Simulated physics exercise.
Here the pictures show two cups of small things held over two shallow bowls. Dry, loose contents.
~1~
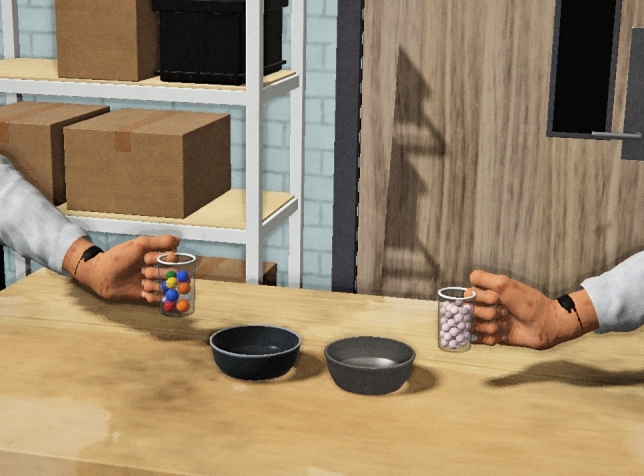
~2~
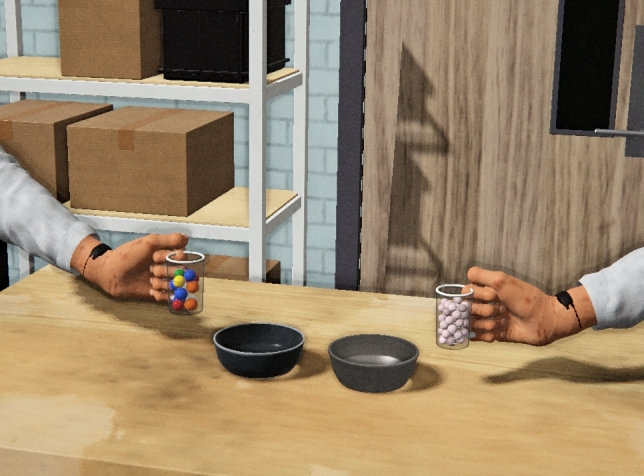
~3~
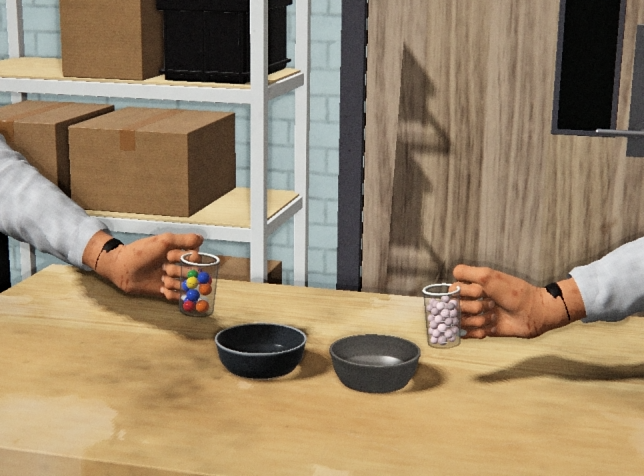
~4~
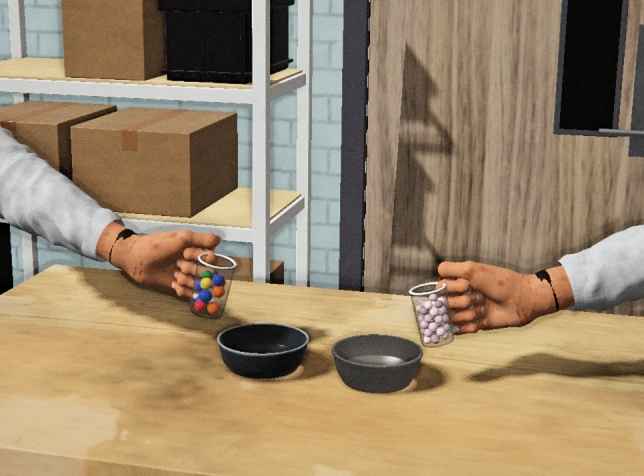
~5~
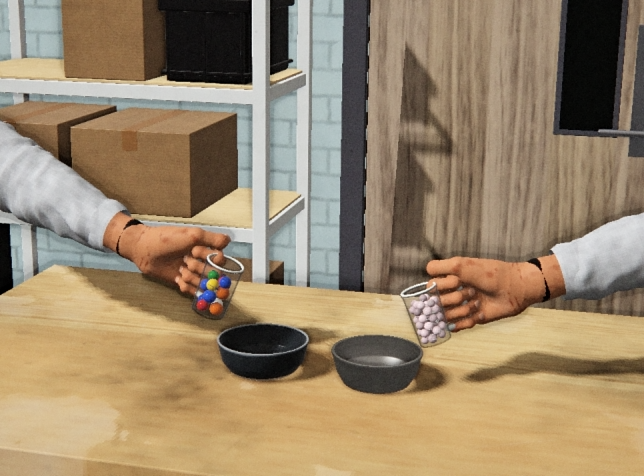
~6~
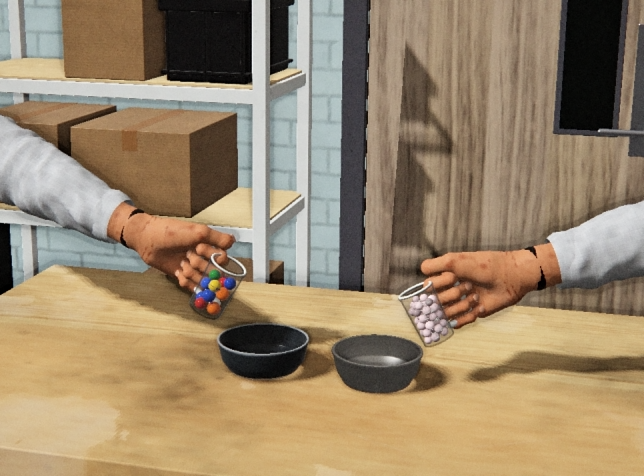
Two hands move small cups of colorful and pale balls inward above dark bowls, tilting them.
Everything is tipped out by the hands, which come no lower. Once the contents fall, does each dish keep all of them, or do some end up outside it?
As I see it, left: None lost. Right: None lost.
Then, 0.36 s past the last view, left, all still in the cup; right, all still in the cup.
Then, 0.82 s past the last view, left, all still in the cup; right, all still in the cup.
Then, 1.31 s past the last view, left, about half still in the cup, about a quarter in the dish, about a quarter in the air; right, about half still in the cup, about half in the dish, a small part in the air.
Finally, left, all in the dish, none outside the dish; right, all in the dish, none outside the dish.
